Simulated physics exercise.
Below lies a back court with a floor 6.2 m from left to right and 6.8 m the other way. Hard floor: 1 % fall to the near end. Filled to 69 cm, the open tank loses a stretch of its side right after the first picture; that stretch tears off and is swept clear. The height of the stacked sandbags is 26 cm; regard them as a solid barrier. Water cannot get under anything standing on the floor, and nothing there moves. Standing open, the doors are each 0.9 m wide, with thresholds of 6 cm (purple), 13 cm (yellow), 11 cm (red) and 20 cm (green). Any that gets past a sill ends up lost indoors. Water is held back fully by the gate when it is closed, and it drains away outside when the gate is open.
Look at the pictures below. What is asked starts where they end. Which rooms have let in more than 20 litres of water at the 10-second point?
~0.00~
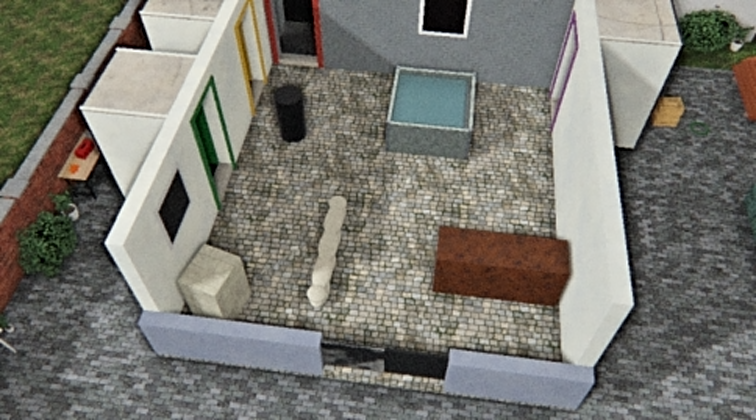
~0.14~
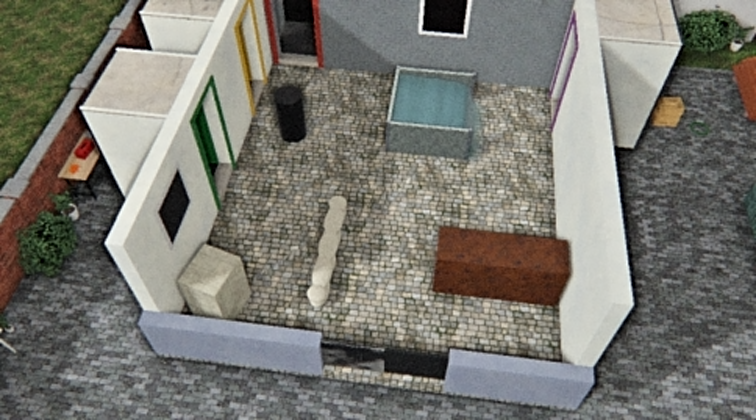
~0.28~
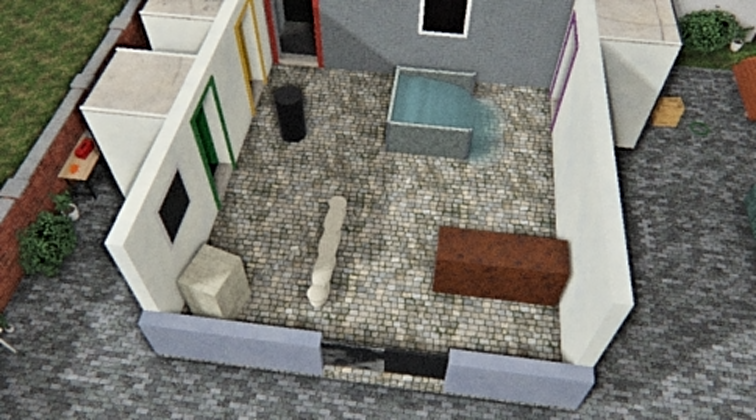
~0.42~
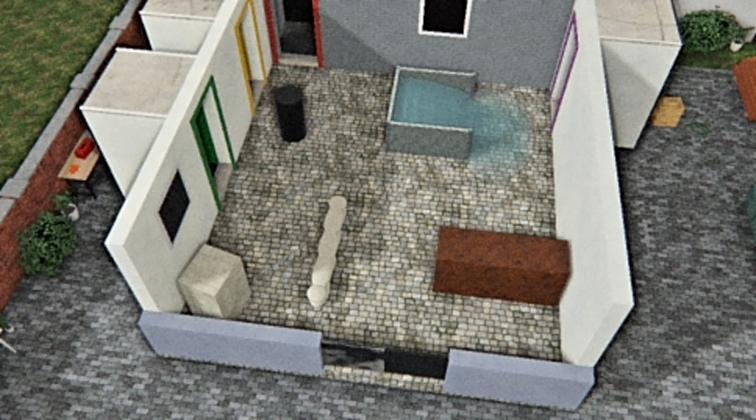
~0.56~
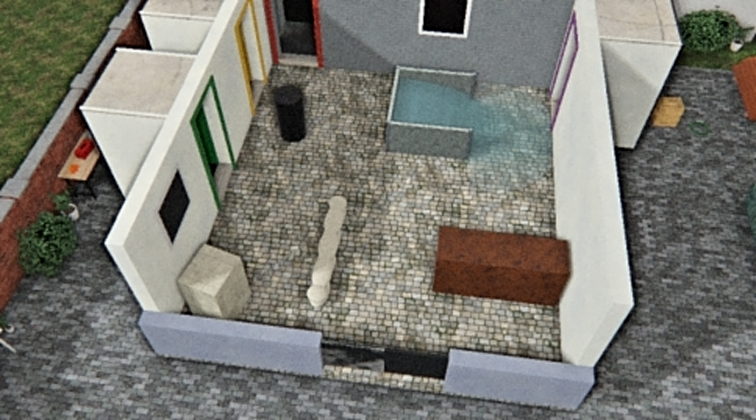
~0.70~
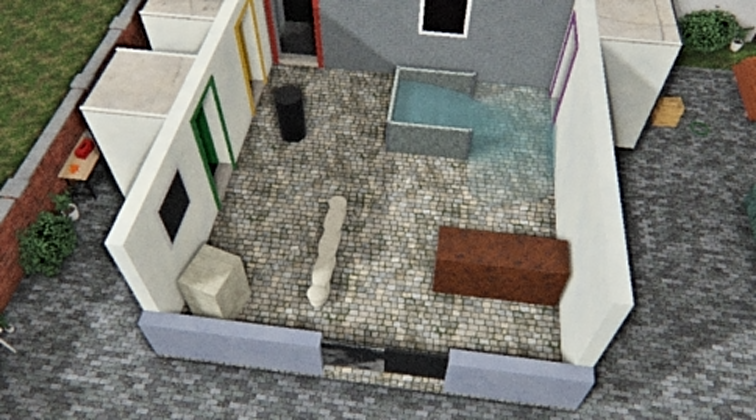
The room behind the purple door is above 20 litres; the room behind the yellow door is at or below 20 litres; the room behind the red door is at or below 20 litres; the room behind the green door is at or below 20 litres.
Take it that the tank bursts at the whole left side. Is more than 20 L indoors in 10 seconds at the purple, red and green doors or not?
Purple door doesn't reach it, red door surpasses it, green door doesn't reach it.
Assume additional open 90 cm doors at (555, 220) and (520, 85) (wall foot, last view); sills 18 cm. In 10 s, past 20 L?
Per doorway, in order: Insufficient / insufficient.
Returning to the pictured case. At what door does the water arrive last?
That would be the green door.
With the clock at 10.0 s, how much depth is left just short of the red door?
Reading: Close to 4.0 cm.
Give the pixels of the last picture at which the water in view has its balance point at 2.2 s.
Its balance point lies near (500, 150).
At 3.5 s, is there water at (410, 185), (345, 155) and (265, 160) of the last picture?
First spot not yet wet, second not yet wet, third not yet wet.
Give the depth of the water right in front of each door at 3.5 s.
Purple 13 cm, yellow 0 cm, red 0 cm, green 0 cm.
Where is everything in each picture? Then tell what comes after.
The first picture shows still water, 69 cm deep, in the open tank at (432, 101).
In the second picture, water pours out at (468, 122) and has run 0.8 m, to (474, 158); typically 9 cm deep outside, 69 cm at the open tank's back.
In the third picture, the front is at (489, 164), 1.0 m from the gap at (467, 123); 1.1 m2 of floor is under water; 67 cm left at the back of the open tank.
In the fourth picture, water pours out at (467, 124) and has run 1.4 m, to (510, 174); typically 9 cm deep outside, 59 cm at the open tank's back.
In the fifth picture, water pours out at (467, 124) and has run 1.8 m, to (553, 160); typically 7 cm deep outside, 59 cm at the open tank's back.
In the sixth picture, the front is at (554, 188), 2.2 m from the gap at (467, 124); 5.1 m2 of floor is under water; 53 cm left at the back of the open tank.
After 1.4 s water covers 15 % of the floor and is deepest (40 cm) near (550, 146); purple door 25 cm at the sill, 101 L in, yellow door not reached, red door not reached, green door not reached.
After 2.2 s water covers 20 % of the floor and is deepest (28 cm) near (533, 264); purple door 23 cm at the sill, 227 L in, yellow door not reached, red door not reached, green door not reached.
After 3.5 s water covers 35 % of the floor and is deepest (20 cm) near (544, 265); purple door 13 cm at the sill, 319 L in, yellow door not reached, red door not reached, green door not reached.
After 6.0 s water covers 60 % of the floor and is deepest (12 cm) near (533, 264); purple door 6 cm at the sill, 344 L in, yellow door 5 cm at the sill, 0 L in, red door 2 cm at the sill, 0 L in, green door not reached.
After 10.0 s water covers 90 % of the floor and is deepest (7 cm) near (328, 355); purple door 2 cm at the sill, 345 L in, yellow door 4 cm at the sill, 0 L in, red door 4 cm at the sill, 0 L in, green door 3 cm at the sill, 0 L in.
